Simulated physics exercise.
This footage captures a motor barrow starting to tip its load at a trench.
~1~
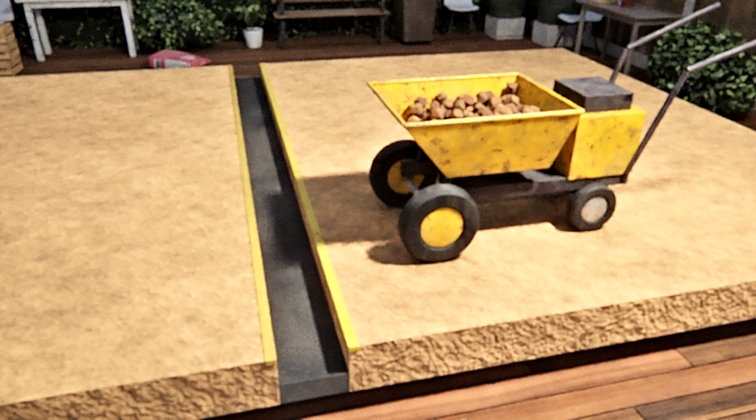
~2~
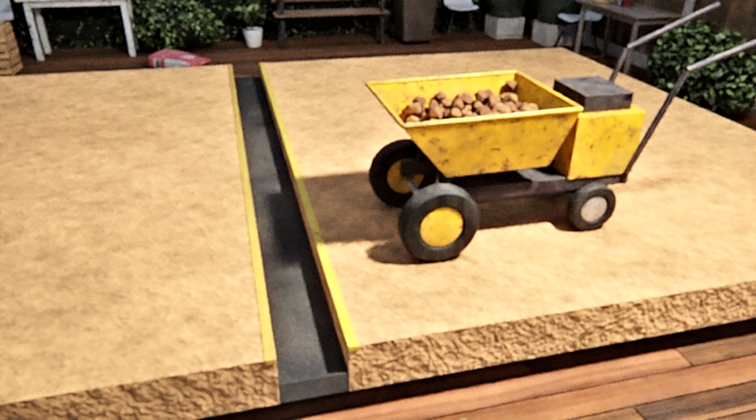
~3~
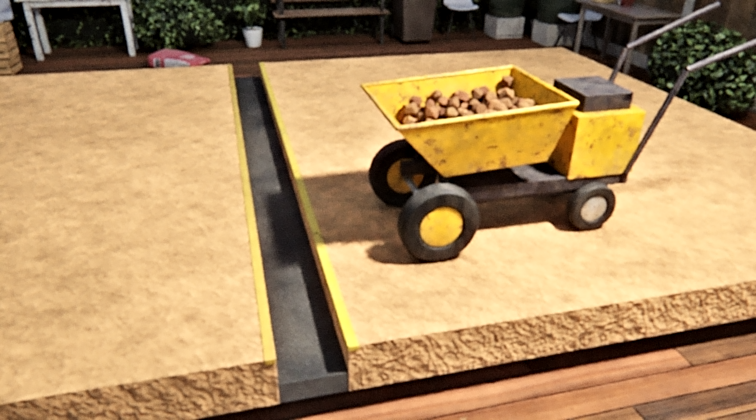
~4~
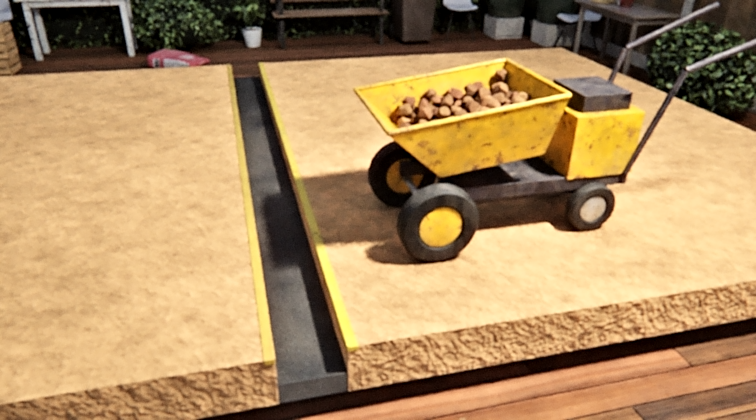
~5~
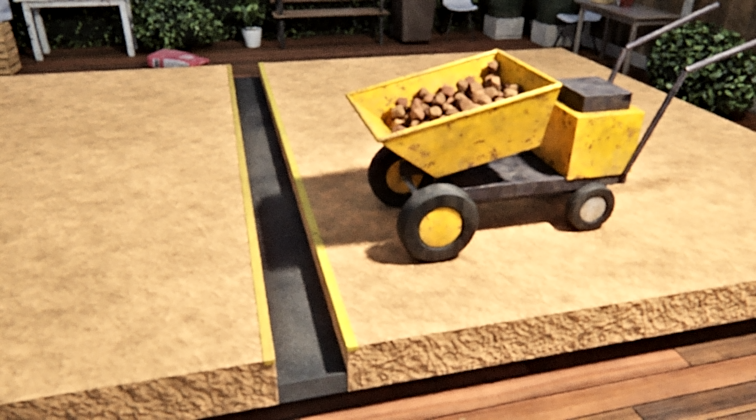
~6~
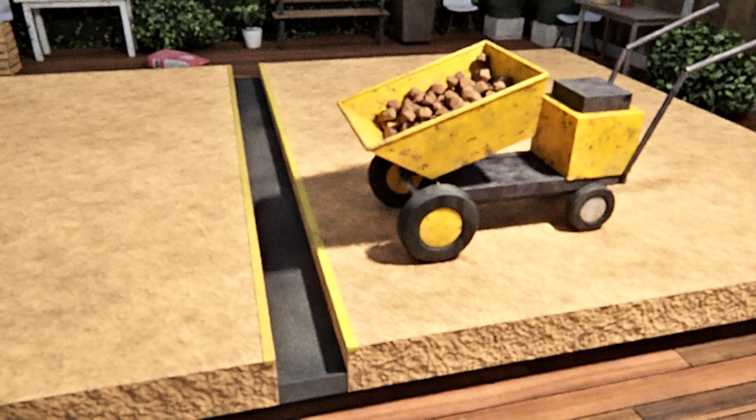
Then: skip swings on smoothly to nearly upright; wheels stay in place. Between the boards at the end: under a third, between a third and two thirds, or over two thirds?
I expect the trench to receive above two thirds of the load.
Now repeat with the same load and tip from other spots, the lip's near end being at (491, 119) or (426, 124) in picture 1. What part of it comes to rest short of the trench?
You'd get 60 in a hundred the first time and 10 in a hundred the second.
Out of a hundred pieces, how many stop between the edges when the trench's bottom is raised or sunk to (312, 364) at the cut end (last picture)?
It would be close to 60 percent.
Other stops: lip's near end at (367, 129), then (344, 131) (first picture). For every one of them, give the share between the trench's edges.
About 30 %, then 10 %.
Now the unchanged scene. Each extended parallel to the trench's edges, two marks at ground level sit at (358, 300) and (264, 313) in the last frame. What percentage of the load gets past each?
First roughly 100 percent, then 20 percent.
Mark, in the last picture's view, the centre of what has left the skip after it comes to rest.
Roughly at (281, 254), give or take.
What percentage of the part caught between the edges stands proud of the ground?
Roughly 25 %.
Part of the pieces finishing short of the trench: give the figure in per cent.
About 0 %.
Soon, skip tipped steeply; all in the skip.
A while on, skip tipped steeply; most in the skip; about a quarter in or heaped over the trench; a stray few beyond it; a stray few falling.
Towards the end, skip tipped right over; a small part in the skip; a stray few short of the trench; most in or heaped over the trench; about a quarter beyond it.
Finally, skip tipped right over; a stray few short of the trench; most in or heaped over the trench; about a quarter beyond it.
